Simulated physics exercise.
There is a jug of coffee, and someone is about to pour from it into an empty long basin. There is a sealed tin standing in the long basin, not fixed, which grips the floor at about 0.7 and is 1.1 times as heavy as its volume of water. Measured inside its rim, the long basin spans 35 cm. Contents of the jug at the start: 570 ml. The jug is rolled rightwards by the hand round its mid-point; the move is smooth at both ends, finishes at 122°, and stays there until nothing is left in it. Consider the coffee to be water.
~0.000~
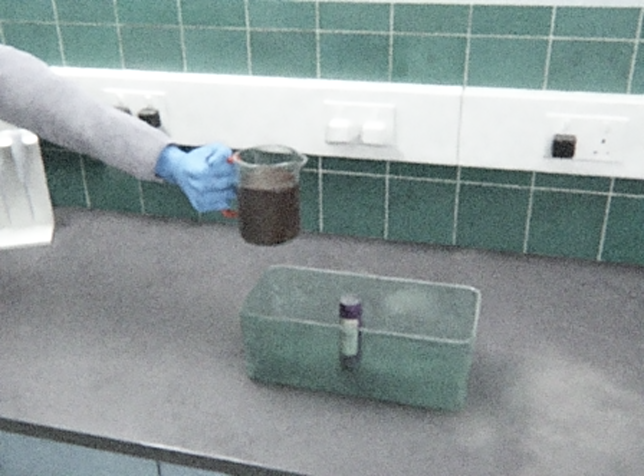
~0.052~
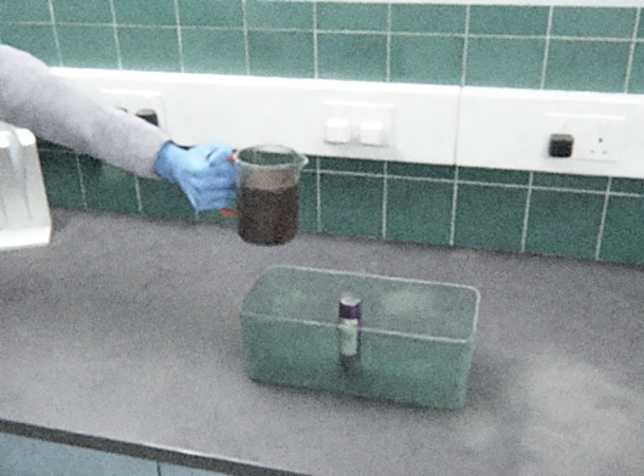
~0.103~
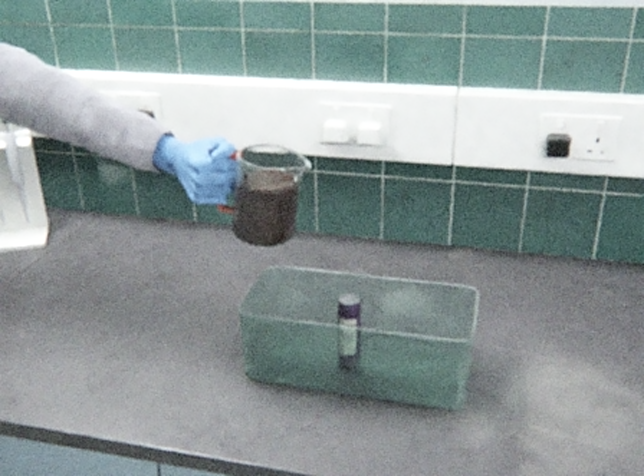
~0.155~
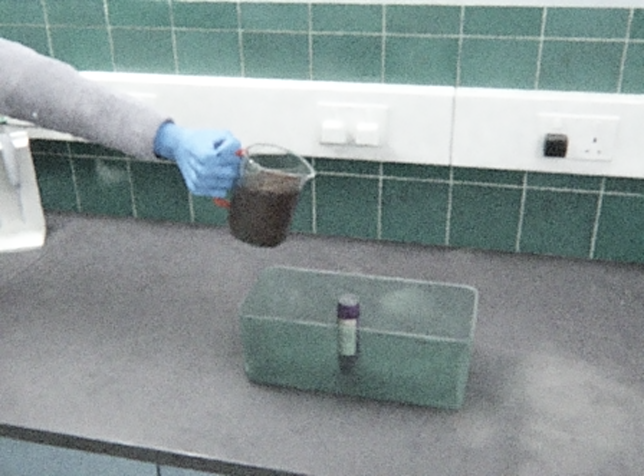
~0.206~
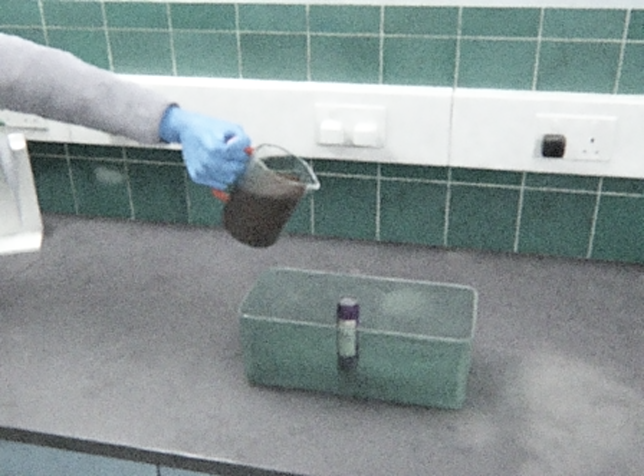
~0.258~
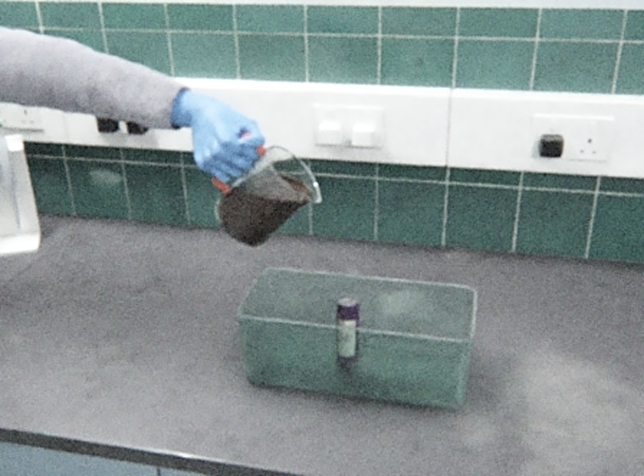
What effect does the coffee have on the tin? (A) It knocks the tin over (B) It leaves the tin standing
Answer: A.
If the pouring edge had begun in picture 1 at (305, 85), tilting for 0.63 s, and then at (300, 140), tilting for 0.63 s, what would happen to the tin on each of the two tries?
The tin stays vertical the first time and overturns the second time.
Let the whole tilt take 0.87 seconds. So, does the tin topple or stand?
Outcome - the tin stays erect.
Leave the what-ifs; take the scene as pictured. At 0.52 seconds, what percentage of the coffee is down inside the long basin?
Near 12 in a hundred.
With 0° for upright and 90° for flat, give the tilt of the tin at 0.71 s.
Roughly 0°.
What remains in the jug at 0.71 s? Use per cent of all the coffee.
Around 6 percent of it.
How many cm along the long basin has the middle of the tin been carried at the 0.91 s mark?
Its middle sits about 7 cm from the start.
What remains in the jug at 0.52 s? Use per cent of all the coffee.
At that time about 52 in a hundred parts are still held.
After 0.52 s the tilt is 113° and 53 per cent is still to pour; the tin stands where it began.
After 0.71 s the tilt is 122° and 6 per cent is still to pour; the tin stands 1 cm from where it began.
After 0.91 s the tilt is 122° and 0 per cent is still to pour; the tin leans 29°.
After 1.13 s the tilt is 122° and 0 per cent is still to pour; the tin lies on its side.
In the end the tin lies on its side.
